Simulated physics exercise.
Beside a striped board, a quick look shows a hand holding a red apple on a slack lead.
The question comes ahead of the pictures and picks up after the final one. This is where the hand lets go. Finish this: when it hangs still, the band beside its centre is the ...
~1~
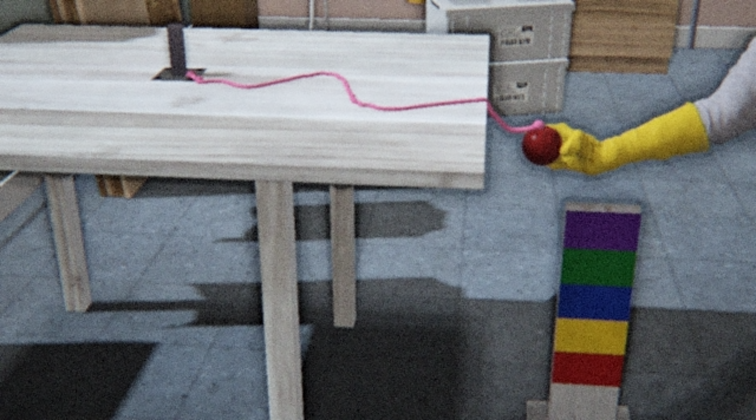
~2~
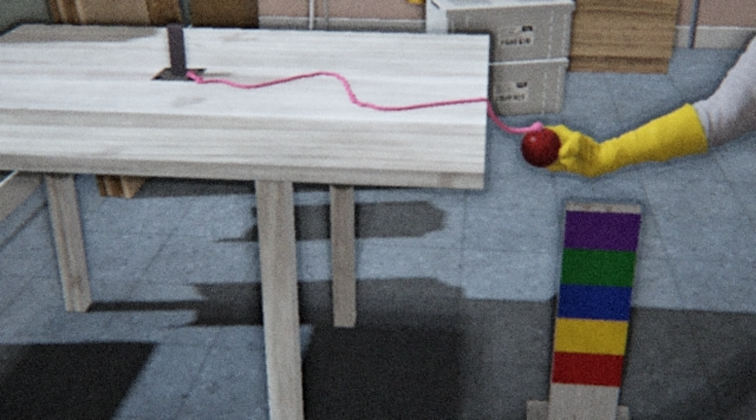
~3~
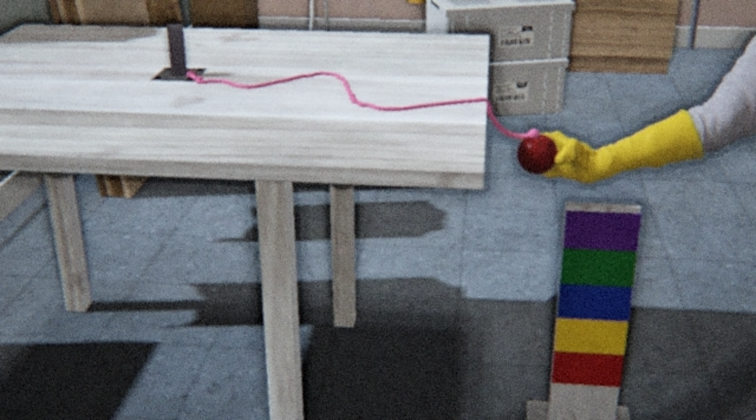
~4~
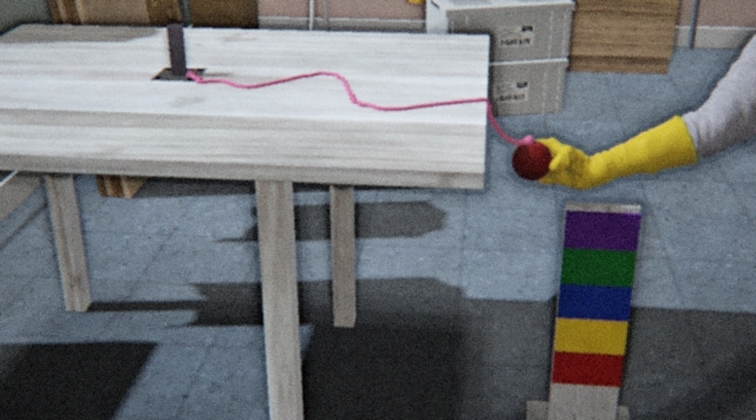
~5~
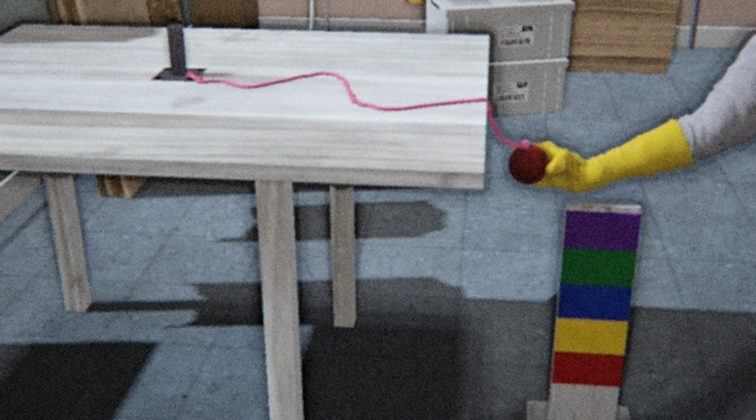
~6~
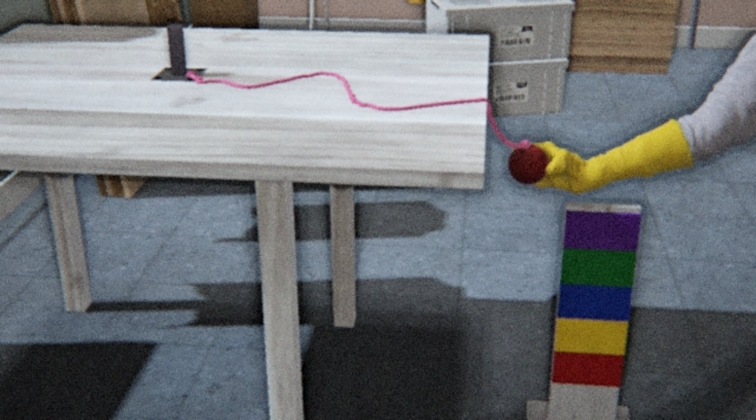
When it hangs still, the band beside its centre is the blue one.
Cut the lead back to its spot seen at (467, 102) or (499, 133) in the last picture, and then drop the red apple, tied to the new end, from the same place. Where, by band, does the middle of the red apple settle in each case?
Results, first to last: Purple; green.
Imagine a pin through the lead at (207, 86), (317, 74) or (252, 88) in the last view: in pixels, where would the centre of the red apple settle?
Roughly (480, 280), (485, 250) and (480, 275), in that order.
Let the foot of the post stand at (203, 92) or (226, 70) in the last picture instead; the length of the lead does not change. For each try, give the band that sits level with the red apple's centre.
Trial 1 - yellow; trial 2 - yellow.
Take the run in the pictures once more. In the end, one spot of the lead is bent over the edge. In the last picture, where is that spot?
That spot lies near (368, 106).
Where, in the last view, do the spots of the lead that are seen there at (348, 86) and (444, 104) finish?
The first lands at (416, 90), while the second lands at (485, 175).
Early on, apple near (506, 291); level with blue.
Midway, apple near (469, 286); level with blue.
Finally, apple near (480, 290); level with blue. Its centre hangs level with the blue band.
